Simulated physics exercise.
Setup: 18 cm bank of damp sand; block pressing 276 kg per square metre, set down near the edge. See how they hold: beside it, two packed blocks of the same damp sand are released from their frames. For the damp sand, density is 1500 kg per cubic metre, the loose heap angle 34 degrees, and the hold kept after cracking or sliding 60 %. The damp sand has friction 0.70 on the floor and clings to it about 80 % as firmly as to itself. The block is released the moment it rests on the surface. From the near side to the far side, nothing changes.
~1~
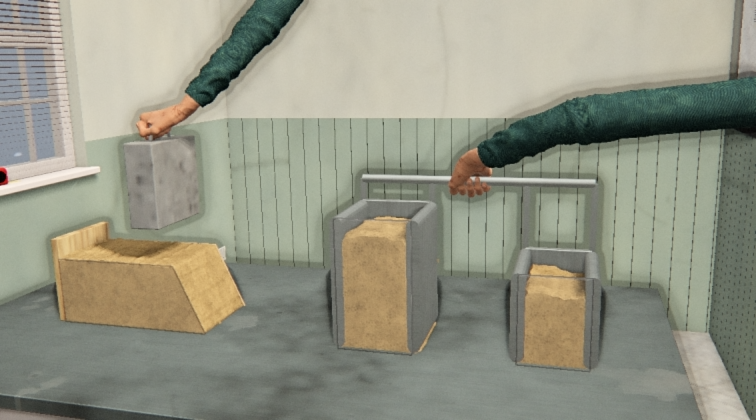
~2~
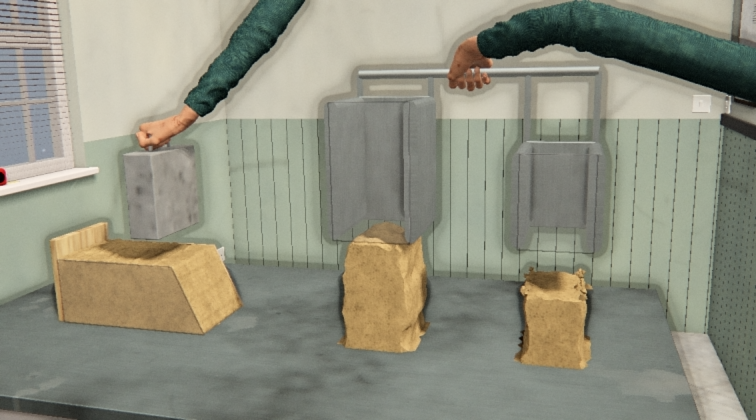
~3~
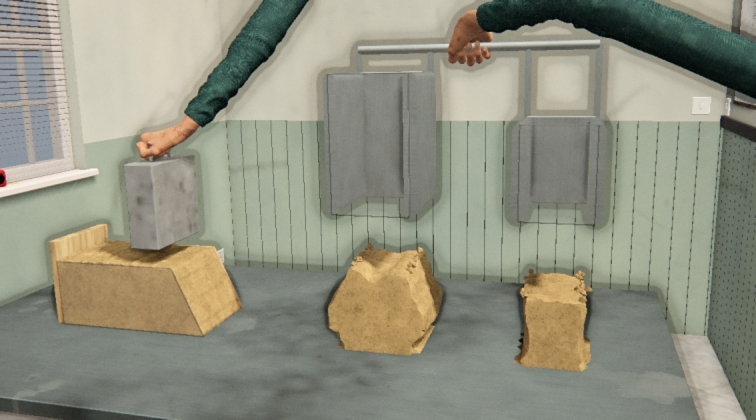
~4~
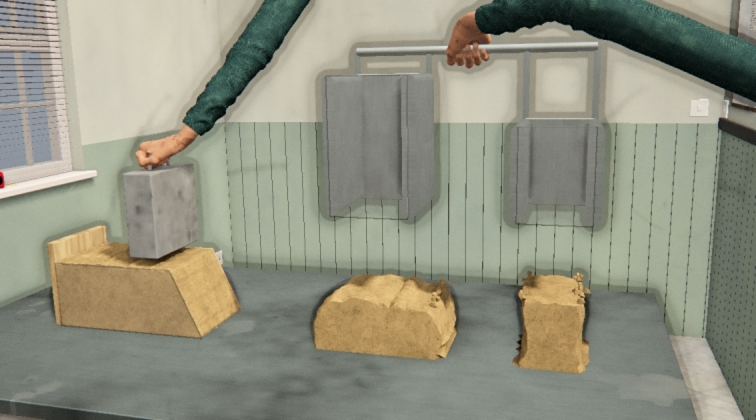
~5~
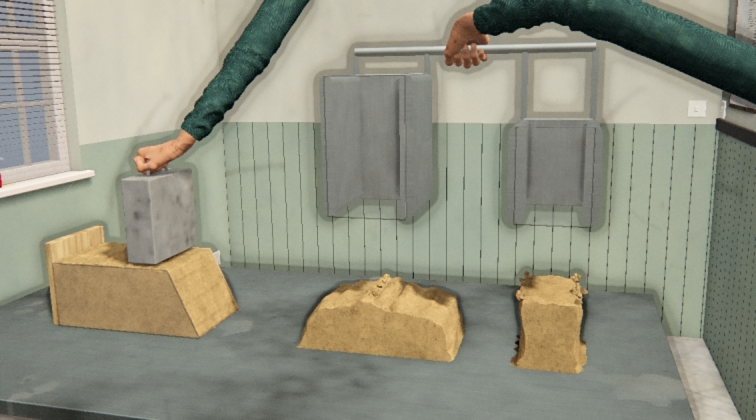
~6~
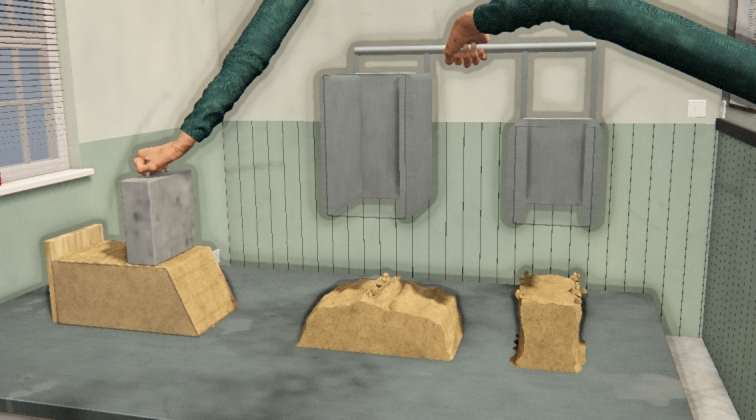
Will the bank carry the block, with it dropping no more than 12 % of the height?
No - it cannot take it.
Then, 0.16 s after the last picture, the block is down by 3 % of the bank's height and stands upright.
Then, 0.35 s after the last picture, the block is down by 7 % of the bank's height and stands upright.
Then, 0.54 s after the last picture, the block is down by 10 % of the bank's height and stands upright.
Then, 0.73 s after the last picture, the block is down by 14 % of the bank's height and leans 2 degrees.
Then, 2.08 s after the last picture, at the end, the block is down by 123 % of the bank's height and leans 90 degrees.
